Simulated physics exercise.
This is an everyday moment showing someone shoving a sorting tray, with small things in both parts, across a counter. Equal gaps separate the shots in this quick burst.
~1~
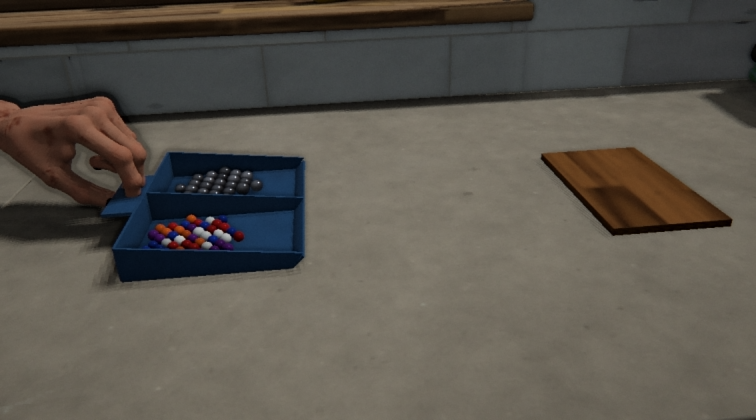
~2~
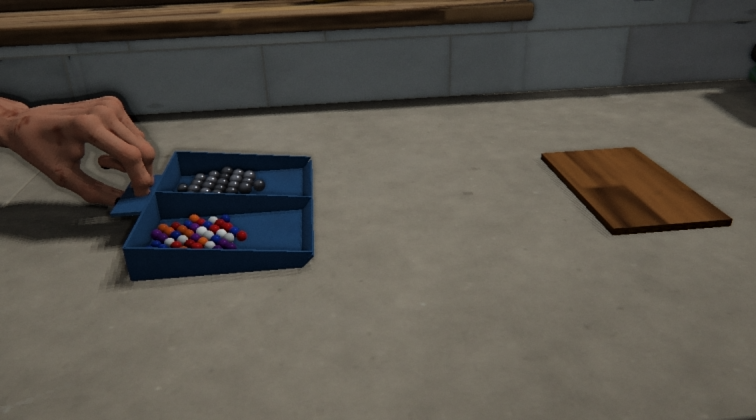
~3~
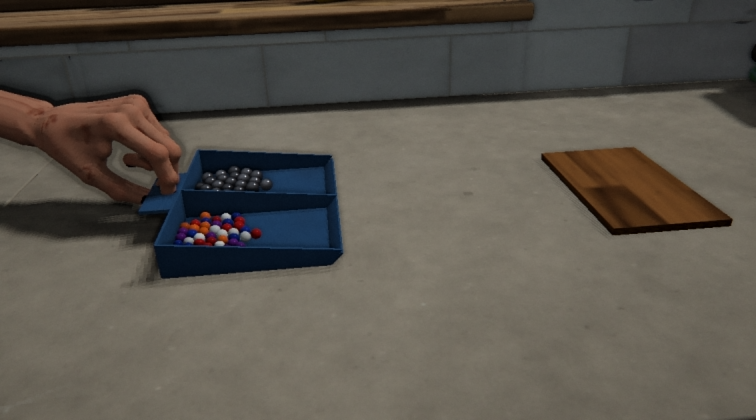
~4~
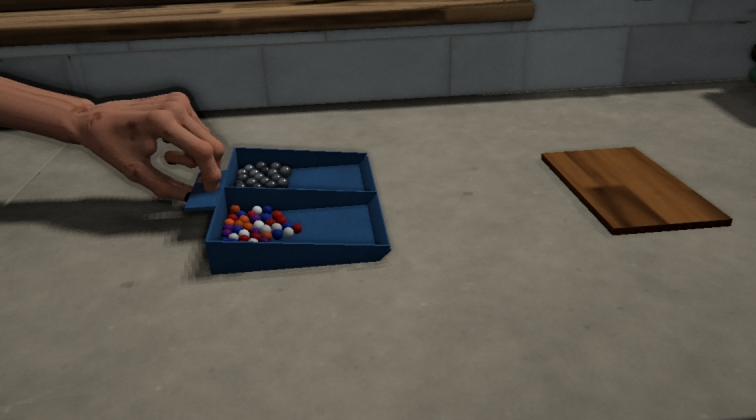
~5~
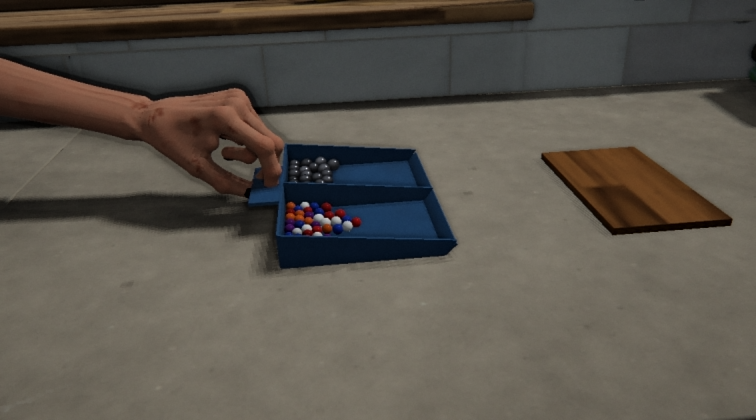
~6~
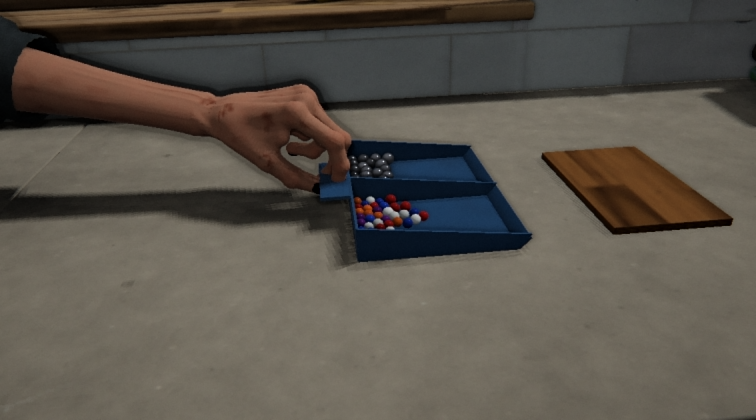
A hand gripped the handle of a blue two-part tray holding colorful beads and gray balls, then pushed it rightward across the gray counter, slowly at first, narrowing the gap to a wooden board.
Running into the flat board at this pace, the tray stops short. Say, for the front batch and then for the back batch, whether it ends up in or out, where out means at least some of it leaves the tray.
Front batch - out; back batch - out.
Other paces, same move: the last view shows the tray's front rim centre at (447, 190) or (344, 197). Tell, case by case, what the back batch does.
Run 1: It spills partly over. Run 2: It holds inside the tray.
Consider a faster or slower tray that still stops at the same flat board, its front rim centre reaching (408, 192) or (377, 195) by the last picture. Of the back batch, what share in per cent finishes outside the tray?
You'd see roughly 20 in a hundred the first time and roughly 0 in a hundred the next.
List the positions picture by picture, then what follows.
The first frame shows front rim near (304, 201), at rest; flat board near (648, 201); front batch near (193, 239), some round plastic beads; back batch near (220, 184), a few steel balls.
The second frame shows front rim near (312, 200), hardly any of the way covered; back batch near (223, 184).
The third frame shows front rim near (337, 198), a little of the way covered; front batch near (211, 237).
The fourth frame shows front rim near (377, 195), near a quarter of the way covered; back batch near (252, 184).
The fifth frame shows front rim near (433, 191), near half of the way covered; front batch near (307, 230).
The sixth frame shows front rim near (497, 186), near two thirds of the way covered; flat board near (648, 201); front batch near (378, 224); back batch near (366, 177).
Then, 0.04 s on from there, tray still sliding, front rim near (537, 183); front batch all inside; back batch all inside.
Then, 0.18 s on from there, tray stopped at the flat board; front batch near a quarter out of the tray; back batch near a quarter out of the tray.
Then, 0.39 s on from there, tray stopped at the flat board; front batch near half out of the tray; back batch near half out of the tray.
In the end, tray stopped at the flat board; front batch near half out of the tray; back batch near half out of the tray.
